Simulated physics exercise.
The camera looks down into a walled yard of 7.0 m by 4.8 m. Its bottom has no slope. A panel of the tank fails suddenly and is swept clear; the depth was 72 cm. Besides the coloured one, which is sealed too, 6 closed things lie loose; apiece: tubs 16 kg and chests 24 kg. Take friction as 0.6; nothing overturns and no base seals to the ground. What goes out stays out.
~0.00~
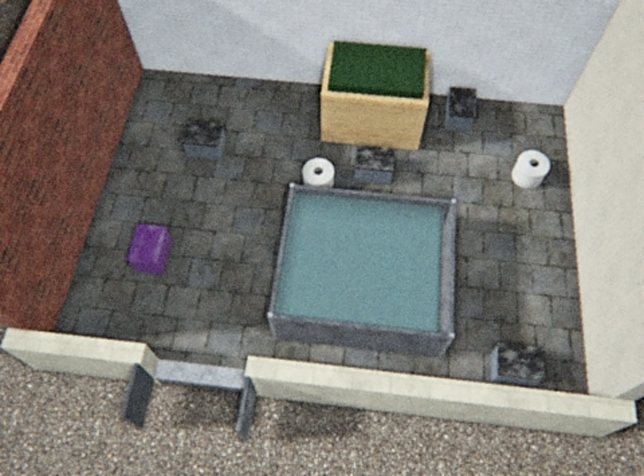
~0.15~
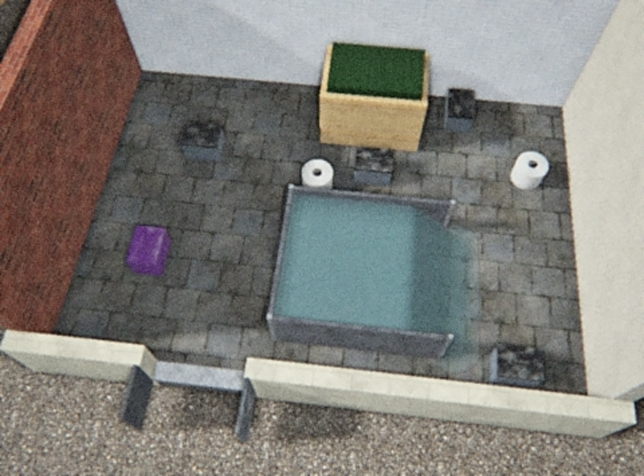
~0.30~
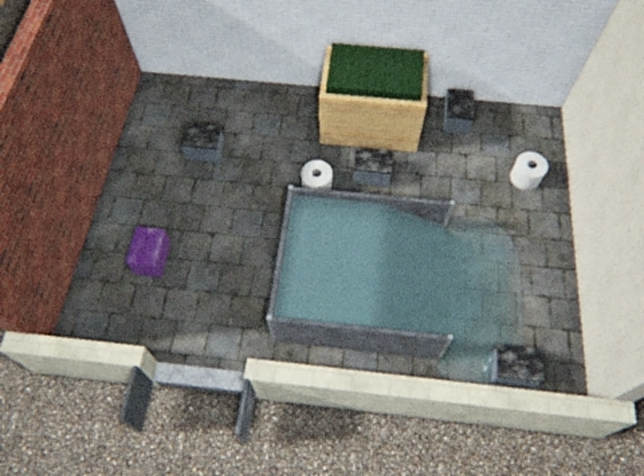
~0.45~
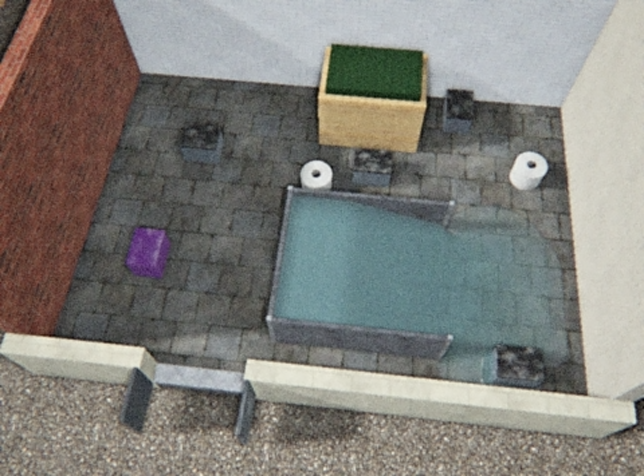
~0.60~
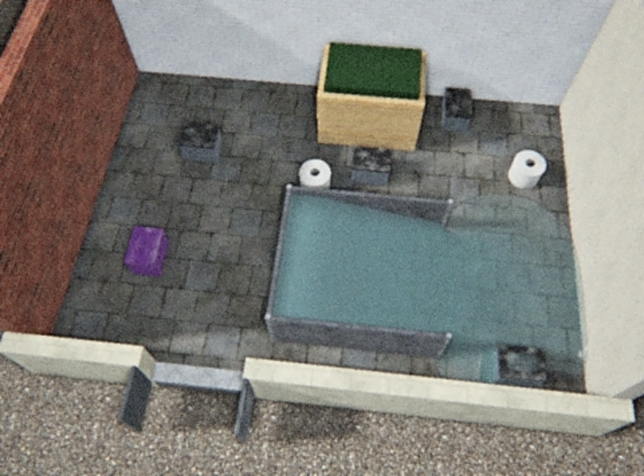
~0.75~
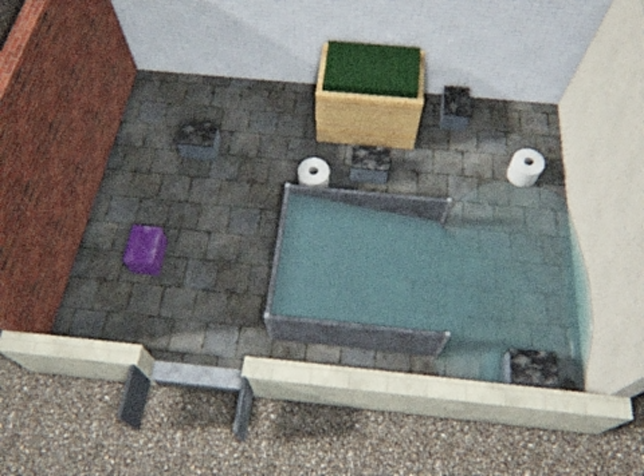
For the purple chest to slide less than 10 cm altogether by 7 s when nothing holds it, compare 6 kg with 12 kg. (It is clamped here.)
Verdict: The lower weight is enough.
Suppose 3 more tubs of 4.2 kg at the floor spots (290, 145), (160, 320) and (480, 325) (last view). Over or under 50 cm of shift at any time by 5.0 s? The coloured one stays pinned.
In turn: Short of it, past it, past it.
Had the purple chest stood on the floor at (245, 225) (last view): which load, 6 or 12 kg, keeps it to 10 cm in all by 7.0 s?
It takes the larger.
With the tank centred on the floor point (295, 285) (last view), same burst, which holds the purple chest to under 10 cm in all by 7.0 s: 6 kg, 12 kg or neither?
In that case the smaller load will do.
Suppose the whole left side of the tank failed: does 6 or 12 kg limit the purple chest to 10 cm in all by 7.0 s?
In that case neither load is enough.
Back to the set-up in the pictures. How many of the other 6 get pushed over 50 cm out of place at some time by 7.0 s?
4 of them.
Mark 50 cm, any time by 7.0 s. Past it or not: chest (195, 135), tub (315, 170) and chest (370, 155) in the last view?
In that order: Less, past it, less.
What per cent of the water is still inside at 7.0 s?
About 98 per cent.
After 1.4 s the purple chest would be 0 cm from its start with 6 kg and 0 cm from its start with 12 kg; 0 cm of water round it then.
After 3.1 s the purple chest would be 0 cm from its start with 6 kg and 0 cm from its start with 12 kg; 0 cm of water round it then.
After 4.9 s the purple chest would be 0 cm from its start with 6 kg and 0 cm from its start with 12 kg; 2 cm of water round it then.
After 7.0 s the purple chest would be 5 cm from its start with 6 kg and 0 cm from its start with 12 kg; 4 cm of water round it then.
